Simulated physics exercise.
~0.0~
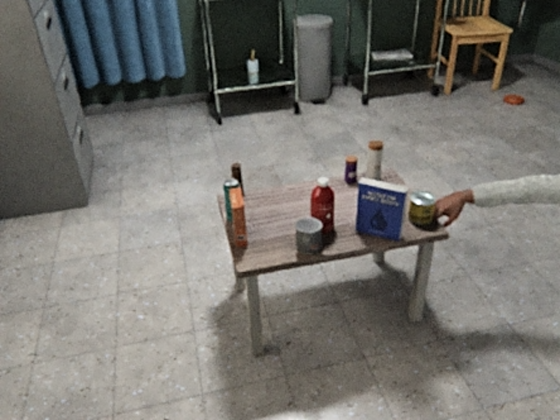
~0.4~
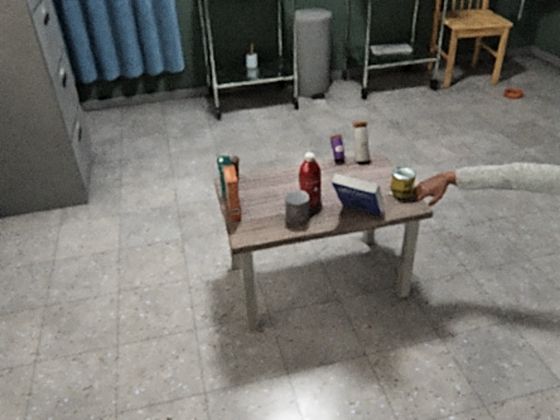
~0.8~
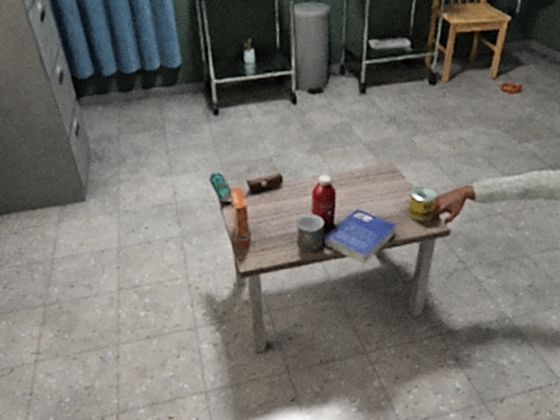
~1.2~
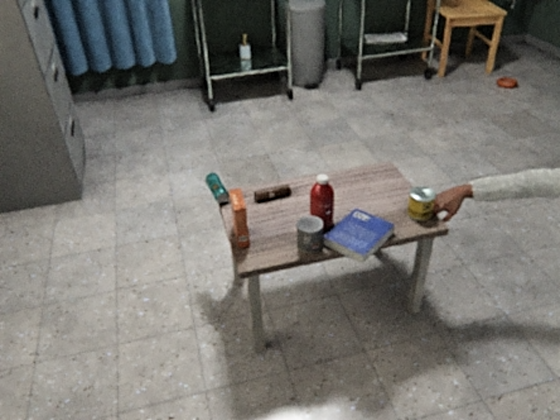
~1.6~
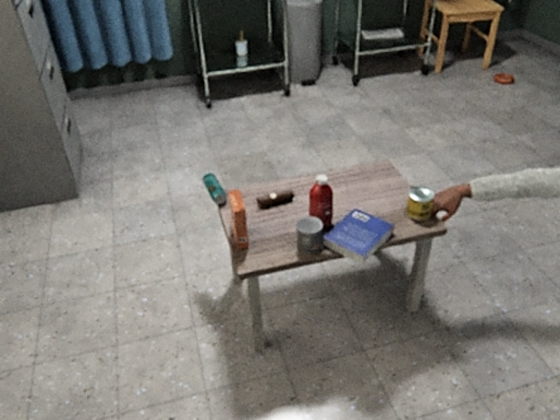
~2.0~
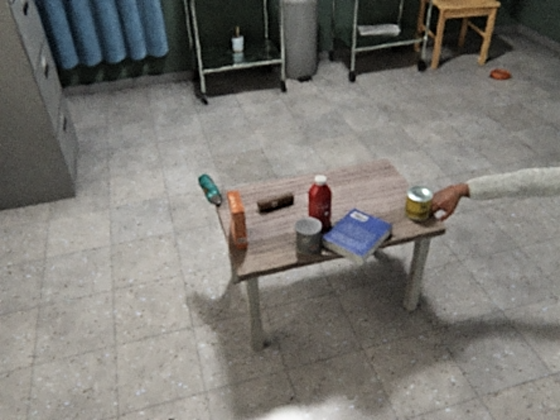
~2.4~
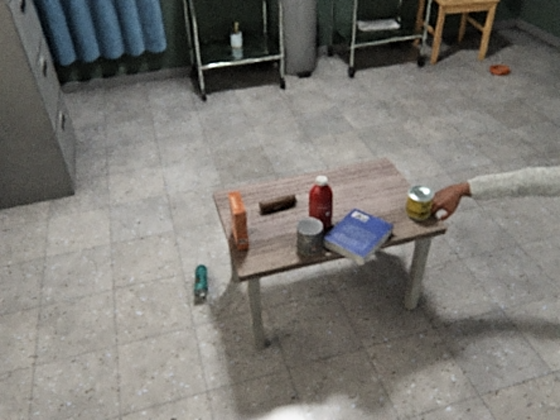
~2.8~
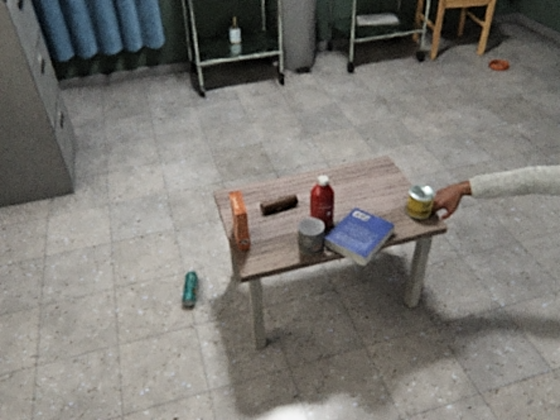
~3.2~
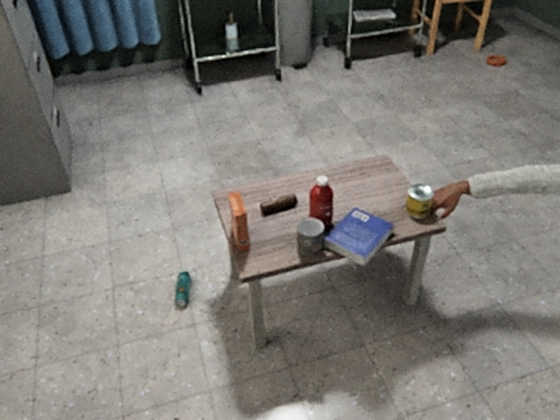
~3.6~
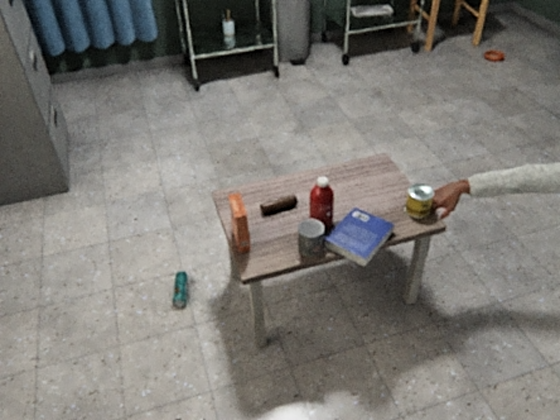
To begin with, a small wooden table stands on a tiled floor, crowded with upright containers and a blue book, while a hand reaches in from the right beside a yellow tin. The table shifts away with the hand, and several things lean. It then comes back, leaving the book flat, a brown shaker and turquoise can on their sides, and the white jar and purple shaker gone from the top. The can lingers at the left edge, then drops to the floor and rolls slightly left. Finally it lies still, while the red bottle, grey tin, orange packet and yellow tin remain standing.
